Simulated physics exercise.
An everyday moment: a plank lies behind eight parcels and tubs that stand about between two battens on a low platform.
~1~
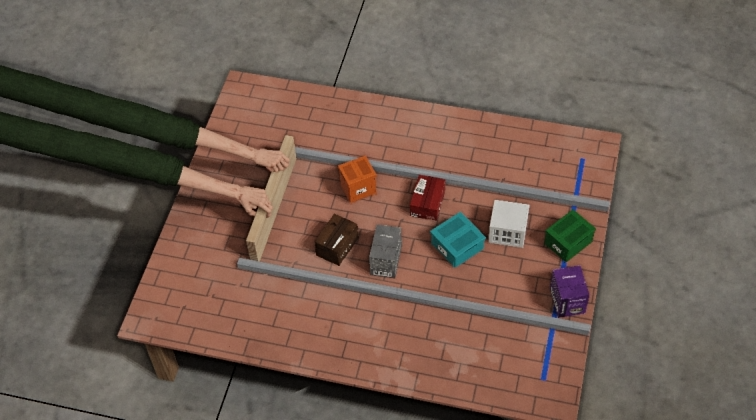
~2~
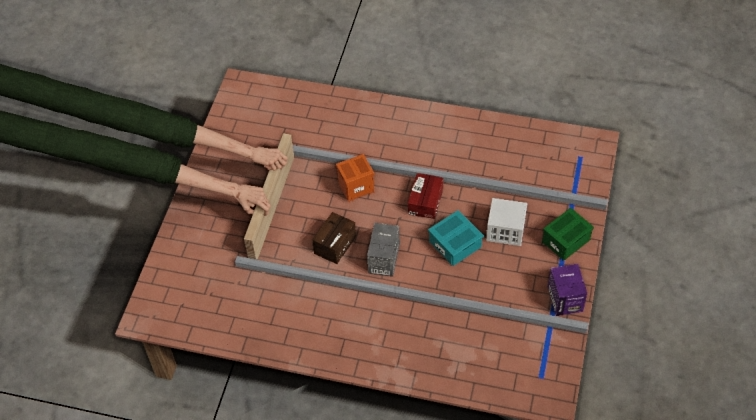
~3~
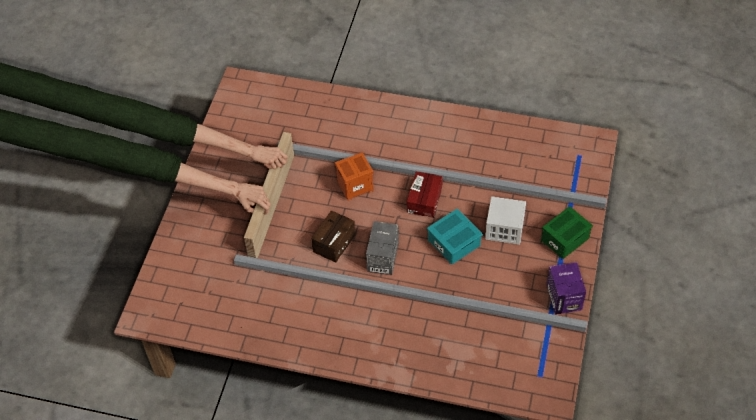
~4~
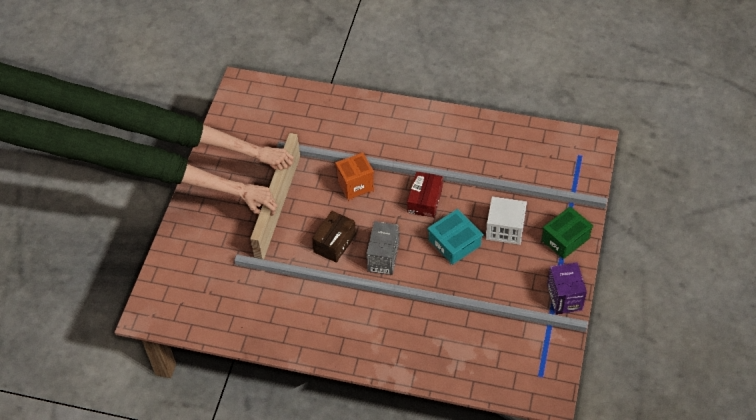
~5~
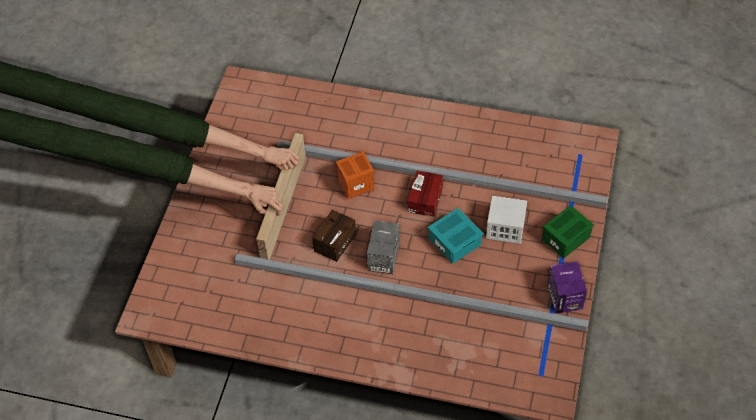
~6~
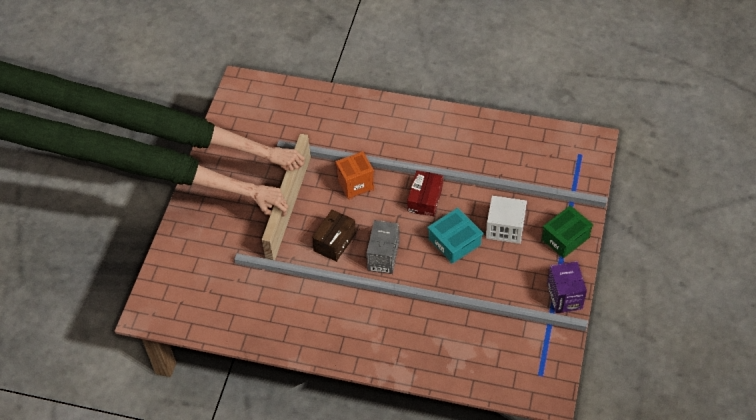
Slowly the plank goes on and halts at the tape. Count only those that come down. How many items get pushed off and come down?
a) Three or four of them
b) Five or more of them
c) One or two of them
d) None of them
b, five or more of them.
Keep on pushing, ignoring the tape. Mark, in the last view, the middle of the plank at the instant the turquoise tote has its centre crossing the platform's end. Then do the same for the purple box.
Turquoise tote: (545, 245); purple box: (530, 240).
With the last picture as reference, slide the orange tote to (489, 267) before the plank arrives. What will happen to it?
In that case it ends up off.
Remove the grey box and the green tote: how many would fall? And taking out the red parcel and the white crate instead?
You'd get 4 in the first case and 4 in the second one.
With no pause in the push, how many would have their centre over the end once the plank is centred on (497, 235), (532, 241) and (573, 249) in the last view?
Taking the places in turn, the counts are 1, 3 and 6.
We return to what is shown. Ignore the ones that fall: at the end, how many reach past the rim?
I get 0.
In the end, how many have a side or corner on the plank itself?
At rest, 2 are in contact.
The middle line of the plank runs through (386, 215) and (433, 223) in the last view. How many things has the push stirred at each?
By the first moment it's 4, by the second it's 6.
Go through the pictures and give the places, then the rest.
Purple box (569, 292); green tote (570, 236); white crate (509, 224); plank (272, 198); tape (564, 262), in the first picture.
Green tote (567, 235); plank (270, 196), in the second picture.
White crate (506, 221); red parcel (425, 194), in the third picture.
Purple box (567, 288); grey box (383, 248), in the fourth picture.
Green tote (567, 232); orange tote (356, 176), in the fifth picture.
Purple box (567, 287); green tote (567, 232); white crate (506, 220); plank (287, 197); tape (562, 258), in the sixth picture.
A little later, none off yet; purple box at rest near (567, 287); green tote at rest near (567, 232); white crate at rest near (506, 220).
Next, none off yet; purple box at rest near (567, 287); green tote at rest near (567, 232); white crate shifted about its own width near (525, 211).
Later still, one off so far; purple box shifted a little near (574, 291); green tote dropping near (621, 274); white crate shifted well along near (594, 222).
When it is over, the number that fall off is five or more; down, grey box, red parcel, turquoise tote, white crate, green tote and purple box.
